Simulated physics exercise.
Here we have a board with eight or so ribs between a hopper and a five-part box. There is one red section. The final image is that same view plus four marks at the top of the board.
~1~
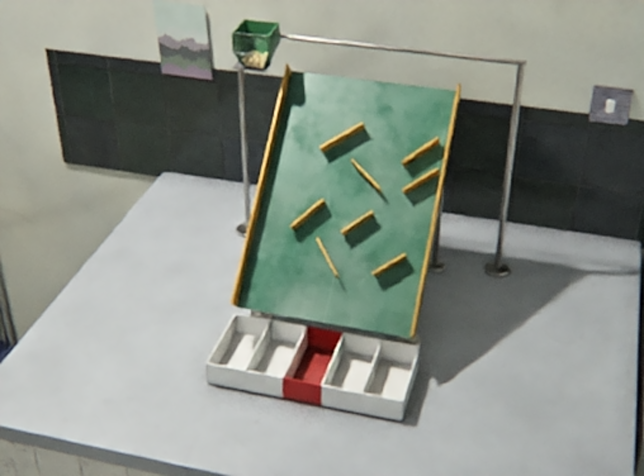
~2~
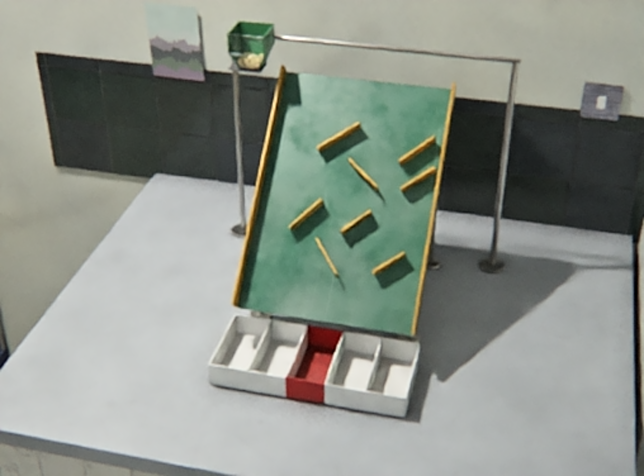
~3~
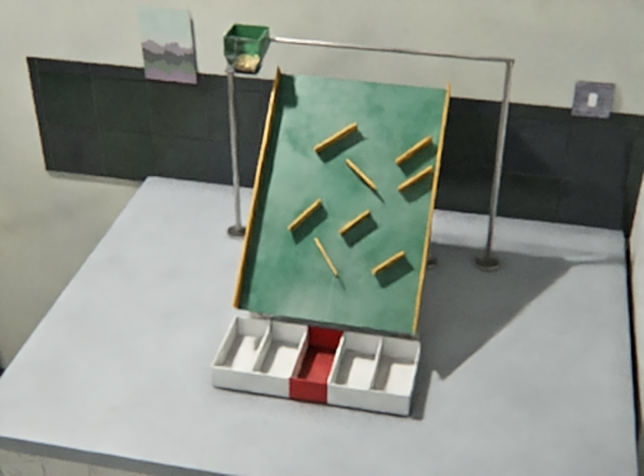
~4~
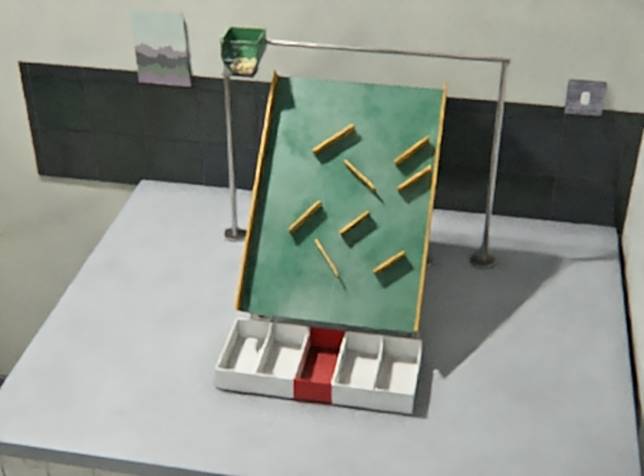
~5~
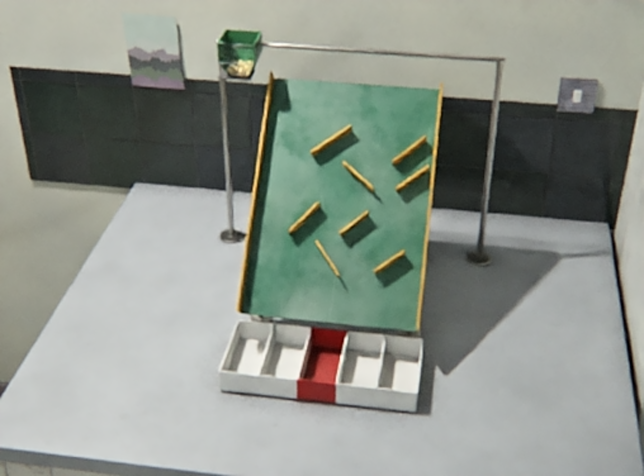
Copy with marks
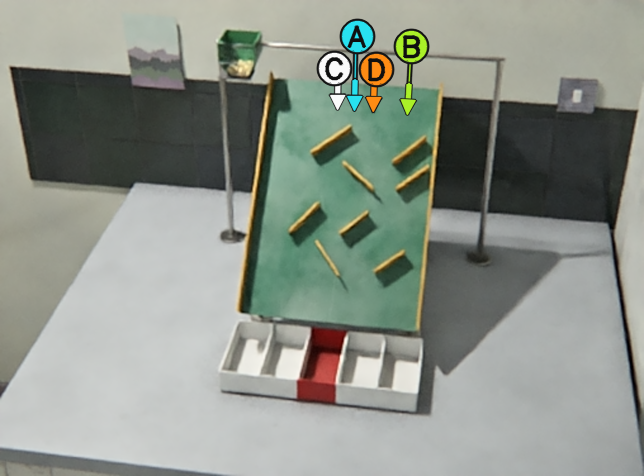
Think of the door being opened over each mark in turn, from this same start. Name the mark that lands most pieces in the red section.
The answer is mark B.
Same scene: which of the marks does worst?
Here it is mark C.
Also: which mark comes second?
It is D.
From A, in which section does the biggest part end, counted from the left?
It is the first one.
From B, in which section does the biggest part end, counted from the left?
The third from the left.
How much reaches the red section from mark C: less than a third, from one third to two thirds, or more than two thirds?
Mark C gives less than a third.
On the marked copy, mark A meets the board at (354, 105); mark B meets the board at (407, 109); mark C meets the board at (337, 104); mark D meets the board at (373, 106).
With A, about a quarter in the red section, most in other sections, a stray few outside the box.
With B, most in the red section, a small part in other sections, a stray few held on the board, a stray few outside the box.
With C, none in the red section, most in other sections, a small part outside the box.
With D, about half in the red section, about half in other sections.
